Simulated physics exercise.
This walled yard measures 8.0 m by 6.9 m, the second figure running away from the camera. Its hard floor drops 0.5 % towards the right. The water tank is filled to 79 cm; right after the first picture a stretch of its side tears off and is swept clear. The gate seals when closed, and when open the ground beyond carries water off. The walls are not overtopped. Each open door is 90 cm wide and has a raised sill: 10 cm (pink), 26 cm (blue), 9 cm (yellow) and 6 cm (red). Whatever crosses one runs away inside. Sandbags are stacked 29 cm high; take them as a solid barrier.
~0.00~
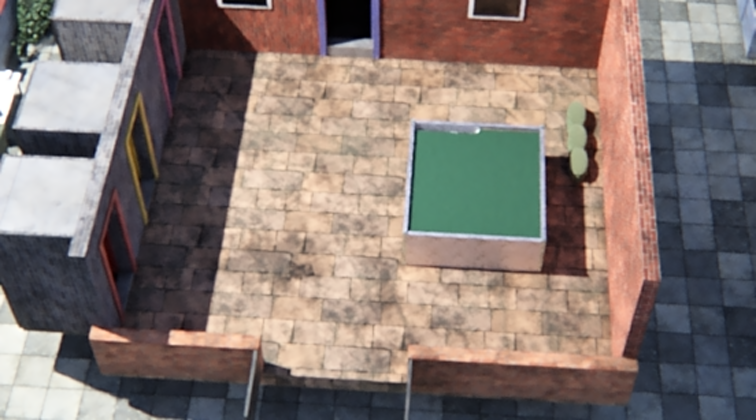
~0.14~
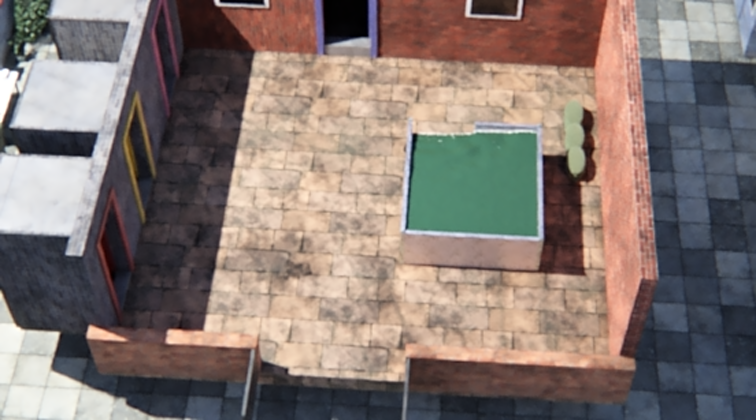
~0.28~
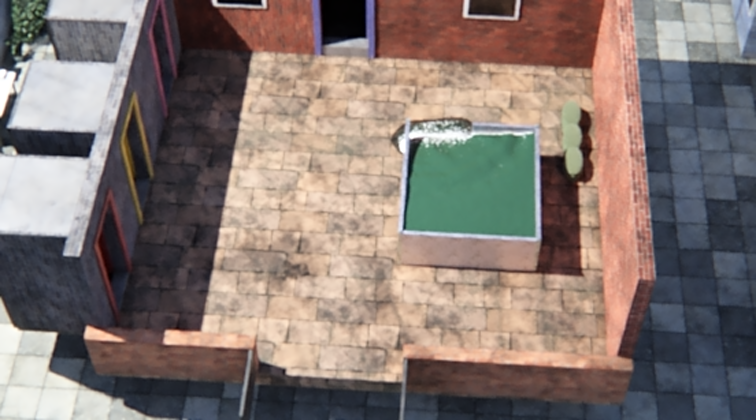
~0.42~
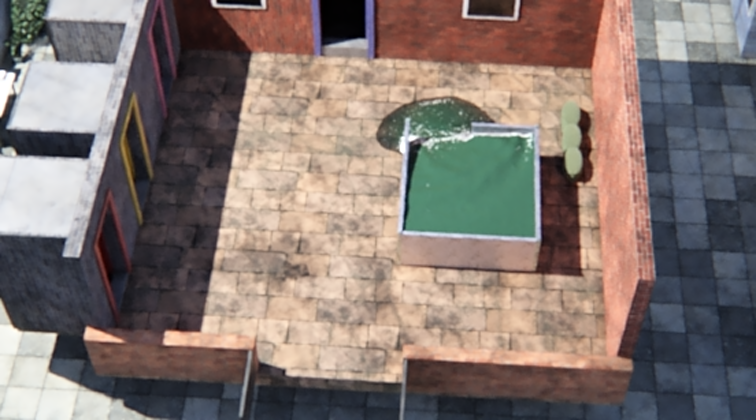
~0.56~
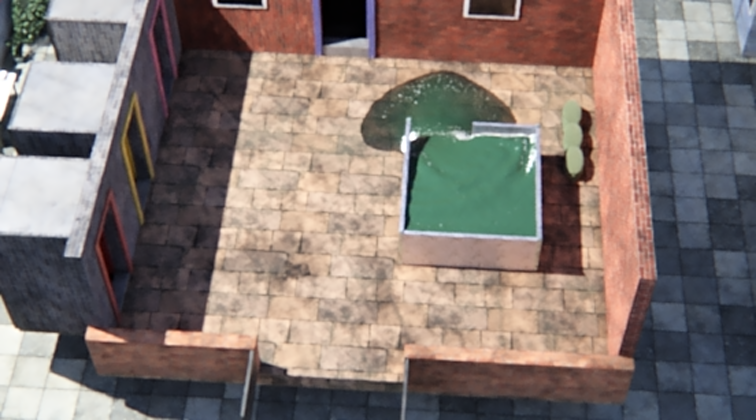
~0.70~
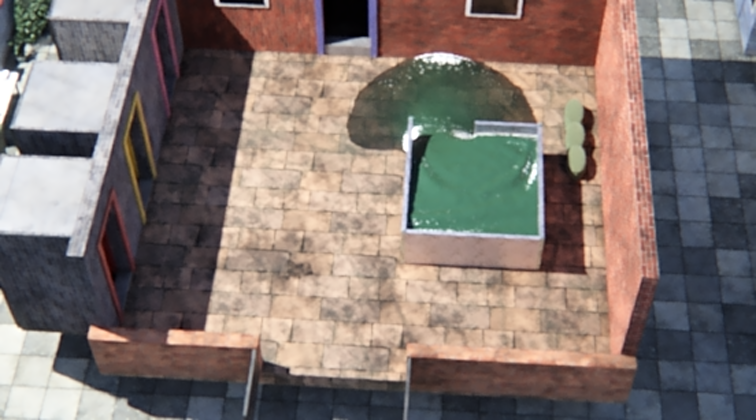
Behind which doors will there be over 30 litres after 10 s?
Within that time: At the pink door it exceeds the limit; at the blue door it keeps below the limit; at the yellow door it keeps below the limit; at the red door it does not reach the limit.
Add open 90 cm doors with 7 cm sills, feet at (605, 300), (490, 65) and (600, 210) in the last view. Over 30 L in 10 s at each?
In that order: Under, past it, below.
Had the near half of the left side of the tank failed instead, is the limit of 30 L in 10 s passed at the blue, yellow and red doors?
Then: Blue not over, yellow over, red over.
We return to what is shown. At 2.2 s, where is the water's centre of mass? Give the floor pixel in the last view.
Around (451, 154).
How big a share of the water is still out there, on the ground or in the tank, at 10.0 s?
Roughly 94 in a hundred.
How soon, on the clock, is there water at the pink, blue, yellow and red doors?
Pink 2.4 s, blue 1.0 s, yellow 3.6 s, red 4.5 s.
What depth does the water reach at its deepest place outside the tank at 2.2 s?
Roughly 42 cm.
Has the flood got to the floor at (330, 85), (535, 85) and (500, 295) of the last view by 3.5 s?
In that order: Under water, flooded, still dry.
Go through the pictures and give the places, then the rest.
In the first frame, still water, 79 cm deep, in the water tank at (476, 181).
In the second frame, the front is at a hidden place, 0.6 m from the gap on the water tank's far side; 0.2 m2 of floor is under water; 79 cm left at the back of the water tank.
In the third frame, water pours out on the water tank's far side and has run 0.9 m, to a hidden place; typically 11 cm deep outside, 79 cm at the water tank's back.
In the fourth frame, the front is at (455, 100), 1.4 m from the gap on the water tank's far side; 2.2 m2 of floor is under water; 79 cm left at the back of the water tank.
In the fifth frame, the front is at (445, 74), 2.1 m from the gap on the water tank's far side; 4.0 m2 of floor is under water; 79 cm left at the back of the water tank.
In the sixth frame, the front is at (413, 60), 2.4 m from the gap on the water tank's far side; 5.8 m2 of floor is under water; 74 cm left at the back of the water tank.
After 1.4 s water covers 20 % of the floor and is deepest (44 cm) near (430, 146); pink door not reached, blue door 23 cm at the sill, 0 L in, yellow door not reached, red door not reached.
After 2.2 s water covers 25 % of the floor and is deepest (42 cm) near (434, 75); pink door not reached, blue door 27 cm at the sill, 1 L in, yellow door not reached, red door not reached.
After 3.5 s water covers 35 % of the floor and is deepest (36 cm) near (585, 68); pink door 24 cm at the sill, 34 L in, blue door 18 cm at the sill, 3 L in, yellow door not reached, red door not reached.
After 6.0 s water covers 70 % of the floor and is deepest (23 cm) near (577, 109); pink door 17 cm at the sill, 127 L in, blue door 13 cm at the sill, 3 L in, yellow door 7 cm at the sill, 0 L in, red door 3 cm at the sill, 0 L in.
After 10.0 s water covers 95 % of the floor and is deepest (14 cm) near (585, 68); pink door 11 cm at the sill, 160 L in, blue door 9 cm at the sill, 3 L in, yellow door 6 cm at the sill, 0 L in, red door 6 cm at the sill, 3 L in.
